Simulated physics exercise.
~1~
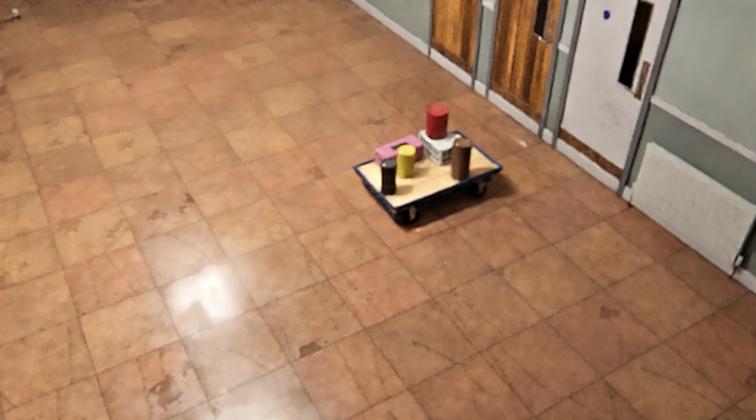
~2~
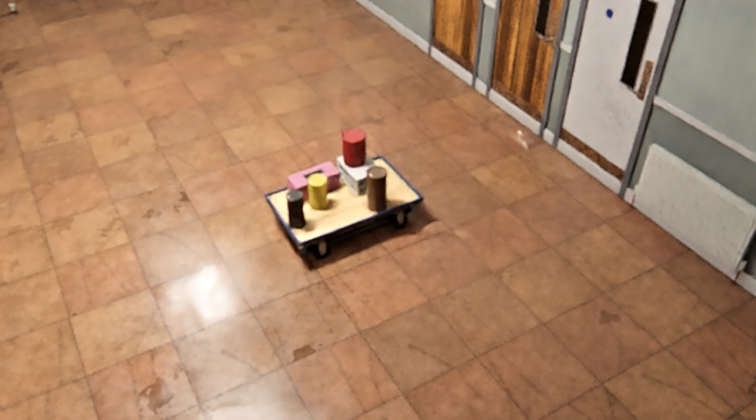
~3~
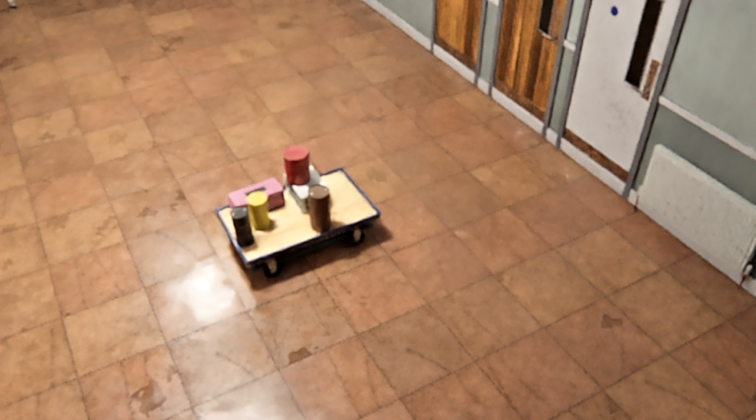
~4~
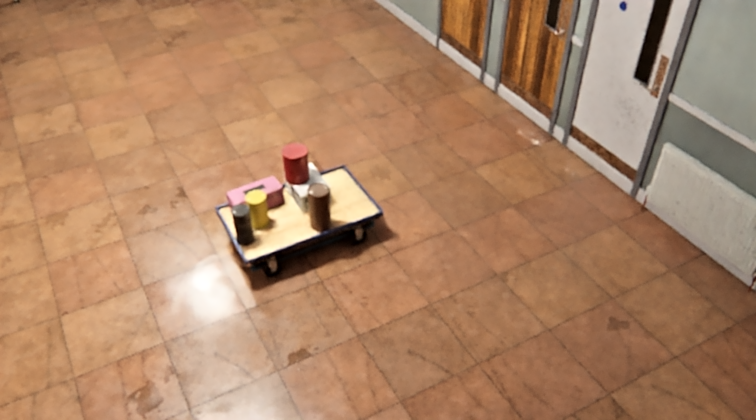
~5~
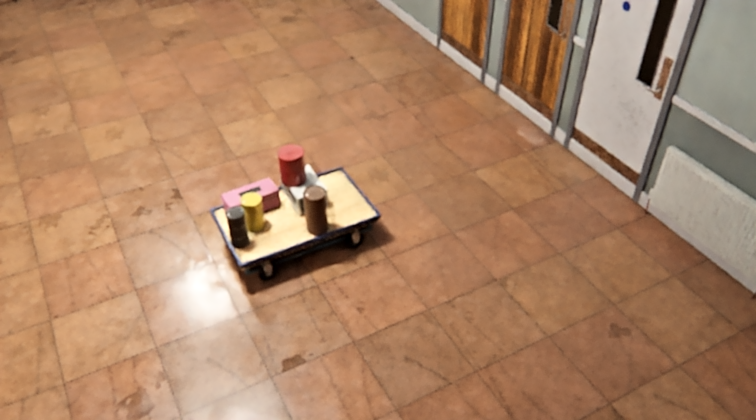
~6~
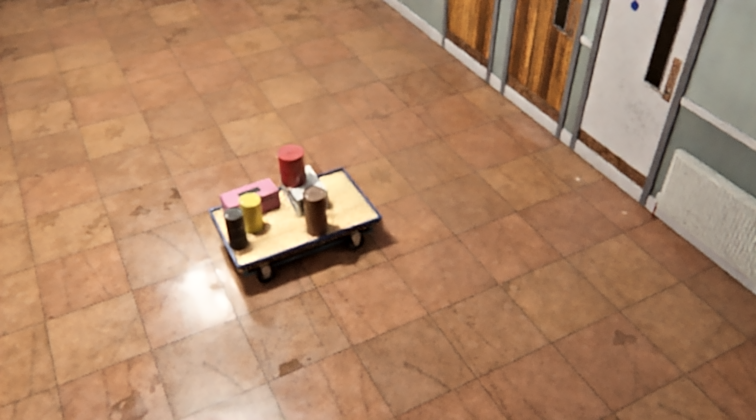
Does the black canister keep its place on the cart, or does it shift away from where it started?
The black canister keeps its place near the left corner of the cart, still standing upright after the cart stops.
A flat cart with a pale deck and dark rim carries a loose load across a brown tiled floor, seen from above, with doors along a wall at the right. A red pail stands by a white crate toward the back, with a pink toolbox and yellow canister to their left, a black canister near the left corner and a brown one nearer the right. The cart rolls left and toward the viewer, then stops. As it halts, the pail, toolbox, and brown and yellow canisters shift slightly toward its left end. Everything ends aboard, with the canisters and pail upright.
